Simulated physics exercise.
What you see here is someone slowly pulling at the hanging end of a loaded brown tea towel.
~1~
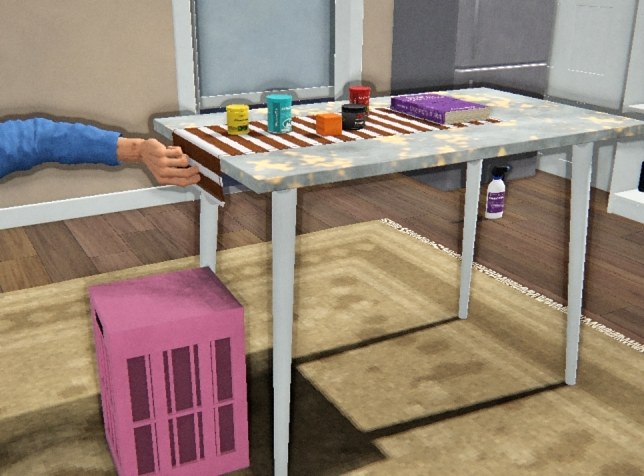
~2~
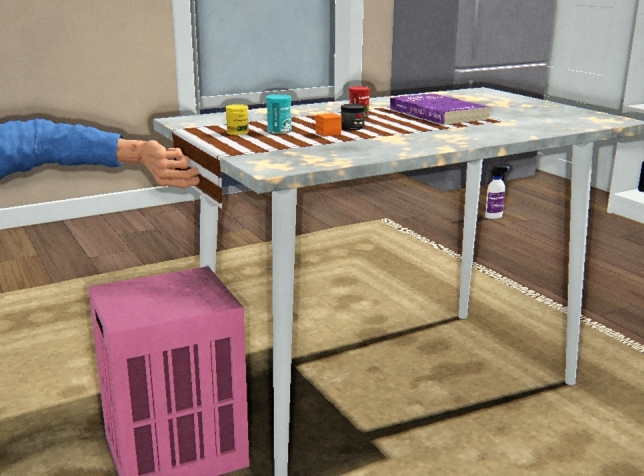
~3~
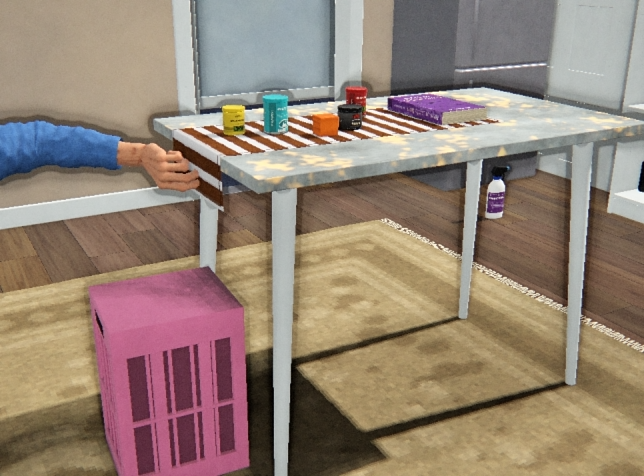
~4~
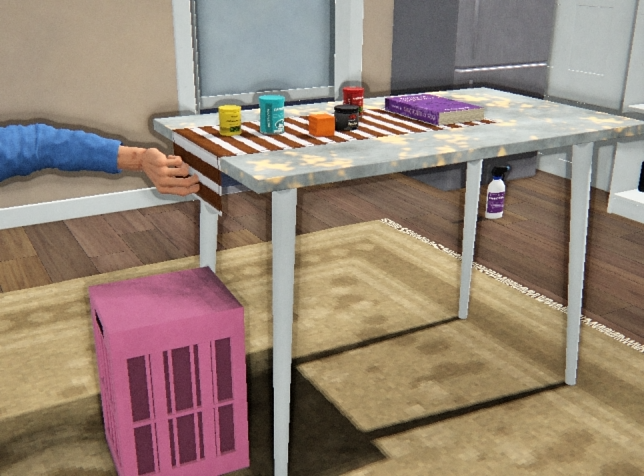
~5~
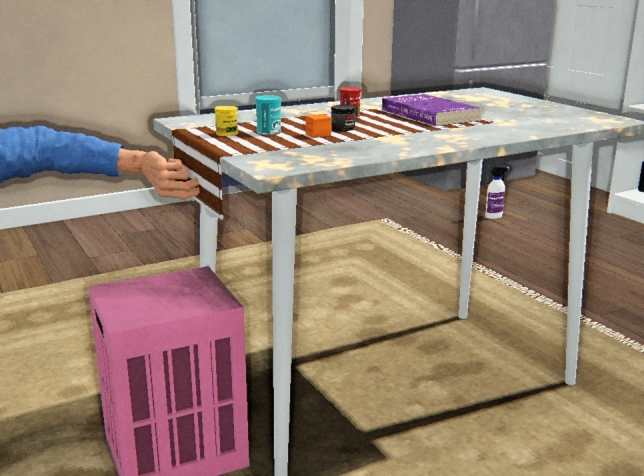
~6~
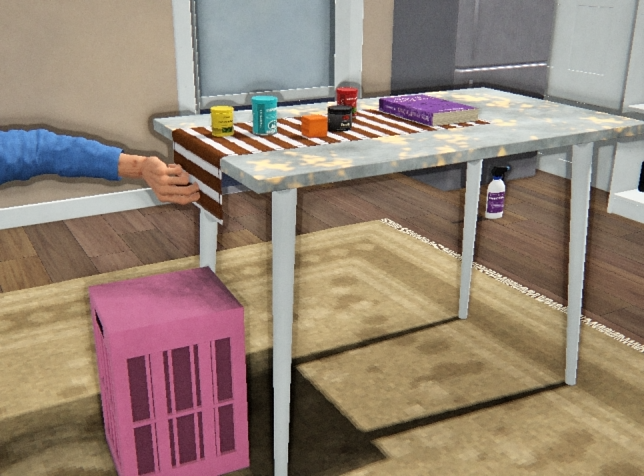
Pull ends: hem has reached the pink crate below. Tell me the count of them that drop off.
Yeah well, the pull sends off two pieces and stops there.
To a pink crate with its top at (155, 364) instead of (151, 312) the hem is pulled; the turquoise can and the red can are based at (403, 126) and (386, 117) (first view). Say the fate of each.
Result: Turquoise can still there, red can still there.
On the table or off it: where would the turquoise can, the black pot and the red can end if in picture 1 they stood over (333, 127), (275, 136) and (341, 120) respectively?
Of these three, the turquoise can rides it out, the black pot takes a tumble, the red can rides it out.
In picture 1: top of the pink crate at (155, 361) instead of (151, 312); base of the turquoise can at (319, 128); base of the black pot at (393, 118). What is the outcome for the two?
As for the turquoise can, it leaves the top; as for the black pot, it holds its spot.
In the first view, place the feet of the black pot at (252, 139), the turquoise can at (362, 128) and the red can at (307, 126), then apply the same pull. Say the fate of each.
My call: The black pot takes a tumble; the turquoise can hangs on; the red can hangs on.
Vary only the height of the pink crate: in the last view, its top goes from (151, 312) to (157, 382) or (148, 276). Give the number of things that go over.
The count would be 4 and then 1.
Soon after, hem near (198, 260); yellow pot gone.
Then, hem on the crate; yellow pot and turquoise can gone.
At rest, hem on the crate; yellow pot and turquoise can gone. The table loses two.
